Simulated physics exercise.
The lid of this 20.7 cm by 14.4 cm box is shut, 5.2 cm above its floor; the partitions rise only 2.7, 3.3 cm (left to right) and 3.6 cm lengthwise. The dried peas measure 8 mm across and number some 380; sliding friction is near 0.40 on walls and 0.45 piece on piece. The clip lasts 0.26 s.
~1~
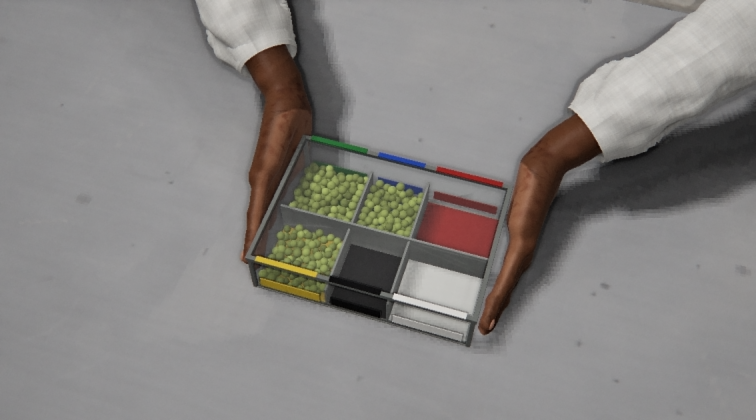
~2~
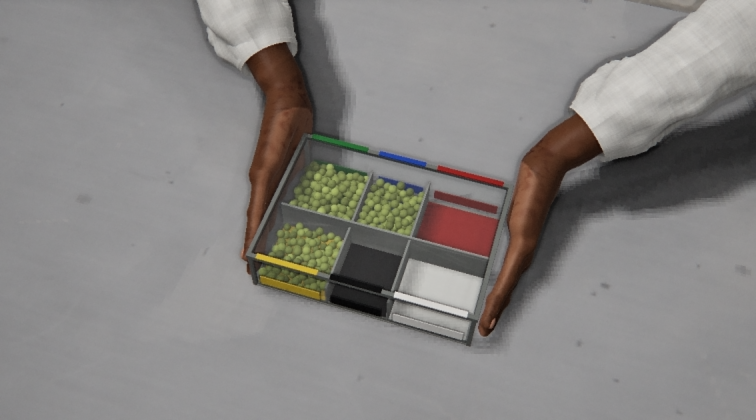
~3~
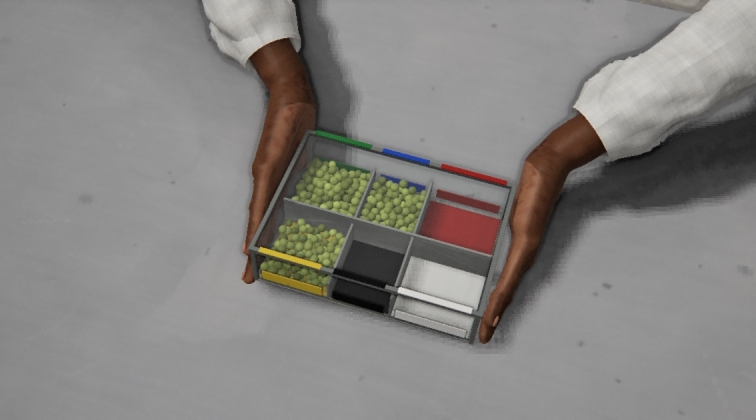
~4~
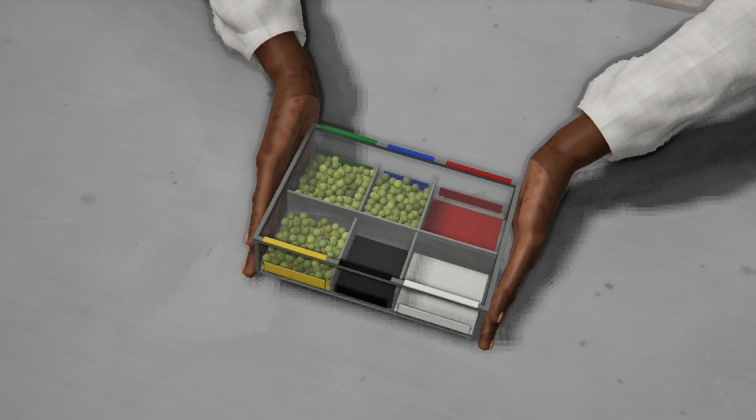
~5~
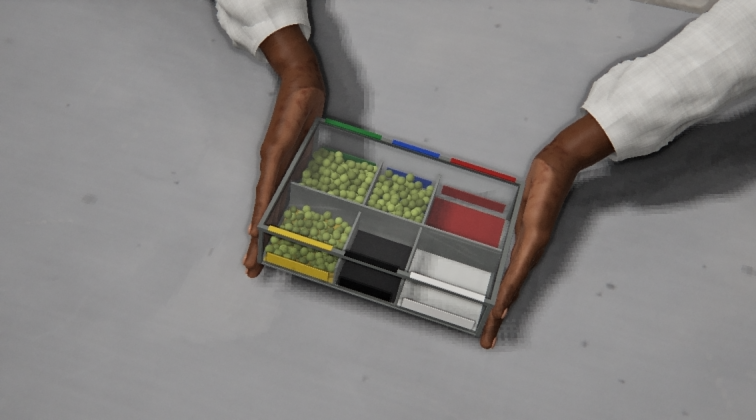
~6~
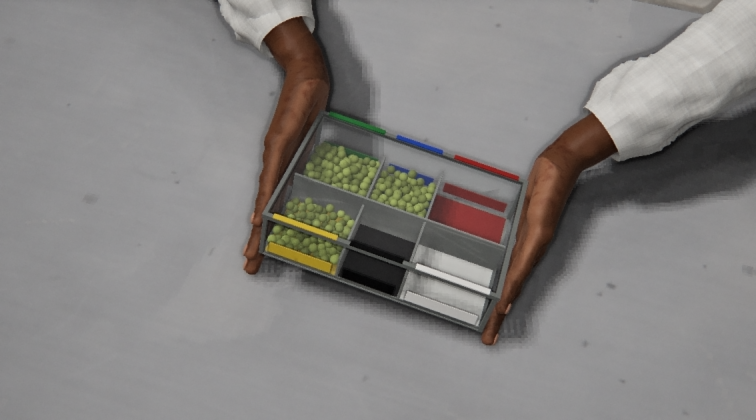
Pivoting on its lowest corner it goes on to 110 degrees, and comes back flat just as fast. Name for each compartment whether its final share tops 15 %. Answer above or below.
Red above, blue above, green above, yellow below, white below, black below.
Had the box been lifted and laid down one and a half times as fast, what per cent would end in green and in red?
Then: Green 25, red 35.
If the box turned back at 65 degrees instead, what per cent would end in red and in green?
Red 5; green 35.
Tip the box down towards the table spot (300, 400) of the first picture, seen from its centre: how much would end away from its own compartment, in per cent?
About 40 per cent.
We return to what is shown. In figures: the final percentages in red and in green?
Red 25; green 30.
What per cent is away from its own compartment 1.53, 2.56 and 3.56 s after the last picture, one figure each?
In turn: 35, 45, 45.
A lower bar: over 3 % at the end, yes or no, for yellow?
Yellow yes.
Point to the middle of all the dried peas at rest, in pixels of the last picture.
At about (396, 206).
Then, 1.53 s after the last picture, tilt 109 degrees; red 15 %, blue 35 %, green 30 %, yellow 15 %, black 5 %.
Then, 2.56 s after the last picture, tilt 51 degrees; red 25 %, blue 35 %, green 30 %, yellow 5 %.
Then, 3.56 s after the last picture, tilt 0 degrees; red 25 %, blue 35 %, green 30 %, yellow 5 %.
In the end, red 25 %, blue 35 %, green 30 %, yellow 5 %, white 0 %, black 0 %.
